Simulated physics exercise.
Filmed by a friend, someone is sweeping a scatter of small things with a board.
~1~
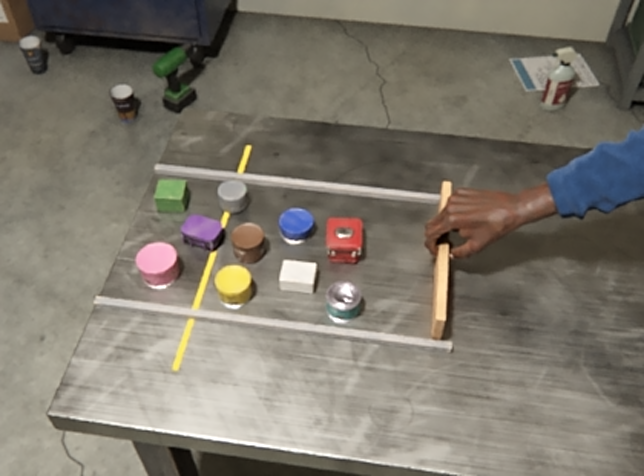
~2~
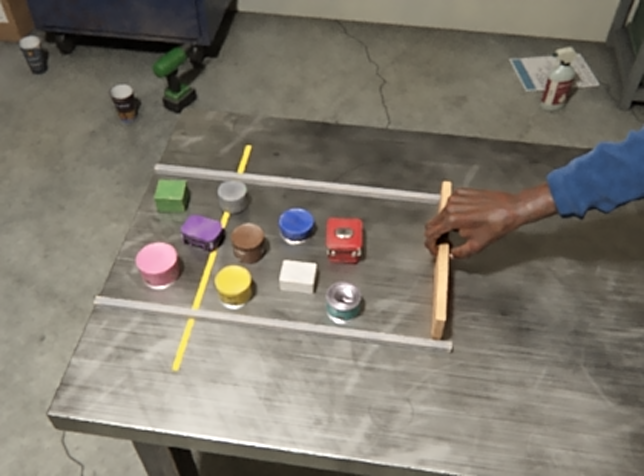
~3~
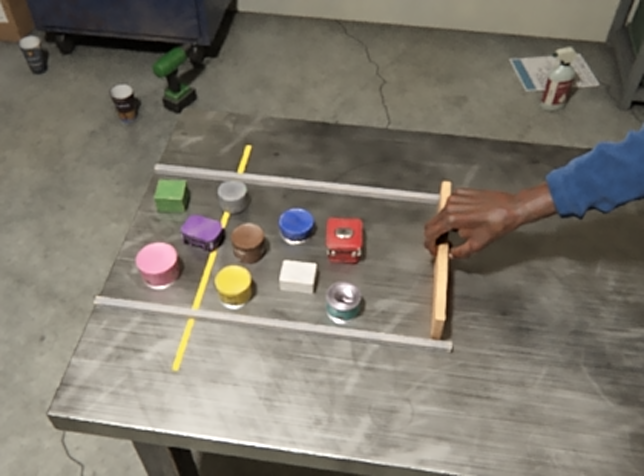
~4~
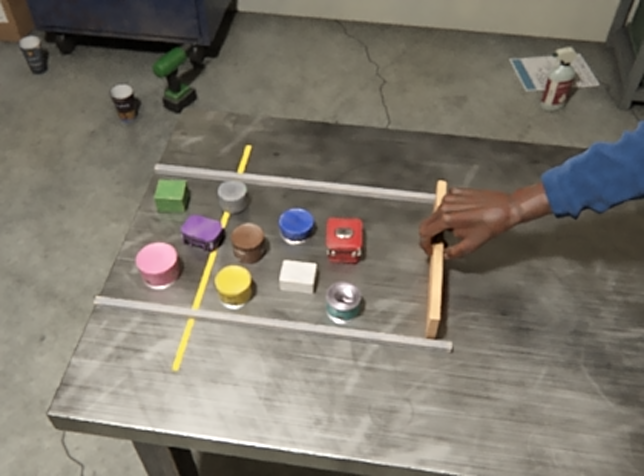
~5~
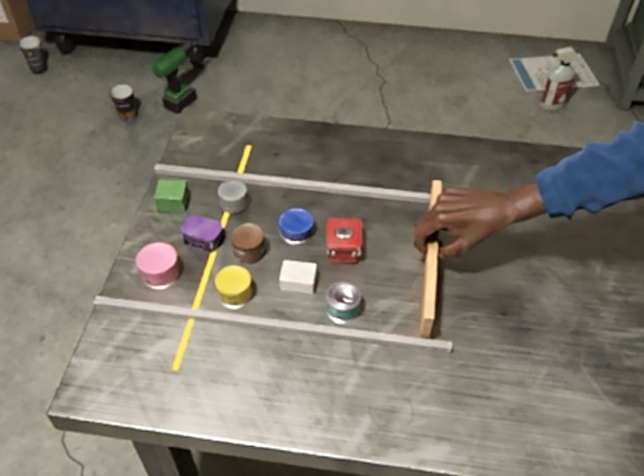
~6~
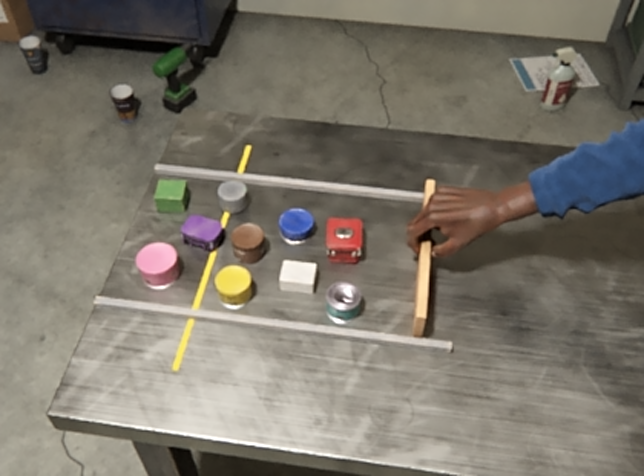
We see a hand holding a wooden board upright between two rails on a metal table, at first still, then sliding it slightly left toward a scatter of small colourful tins, blocks and cases, which stay where they are.
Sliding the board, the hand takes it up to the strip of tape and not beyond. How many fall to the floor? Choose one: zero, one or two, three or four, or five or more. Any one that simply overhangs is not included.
Zero.
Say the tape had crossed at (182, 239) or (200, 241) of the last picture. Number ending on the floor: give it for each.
Result, try by try: 2, 0.
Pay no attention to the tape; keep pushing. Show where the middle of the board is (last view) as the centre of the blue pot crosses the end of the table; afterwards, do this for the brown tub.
About (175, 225), and (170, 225) for the other.
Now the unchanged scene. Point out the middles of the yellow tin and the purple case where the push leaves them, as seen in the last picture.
One ends up near (150, 281) and the other near (146, 225).
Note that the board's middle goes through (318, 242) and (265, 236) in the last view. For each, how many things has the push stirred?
By then 4, and later 7.
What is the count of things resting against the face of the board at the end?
4.
Soon after, none off yet; green block at rest near (172, 196); pink tin at rest near (159, 266); purple case at rest near (203, 234).
In the end, the number that fall off is zero.
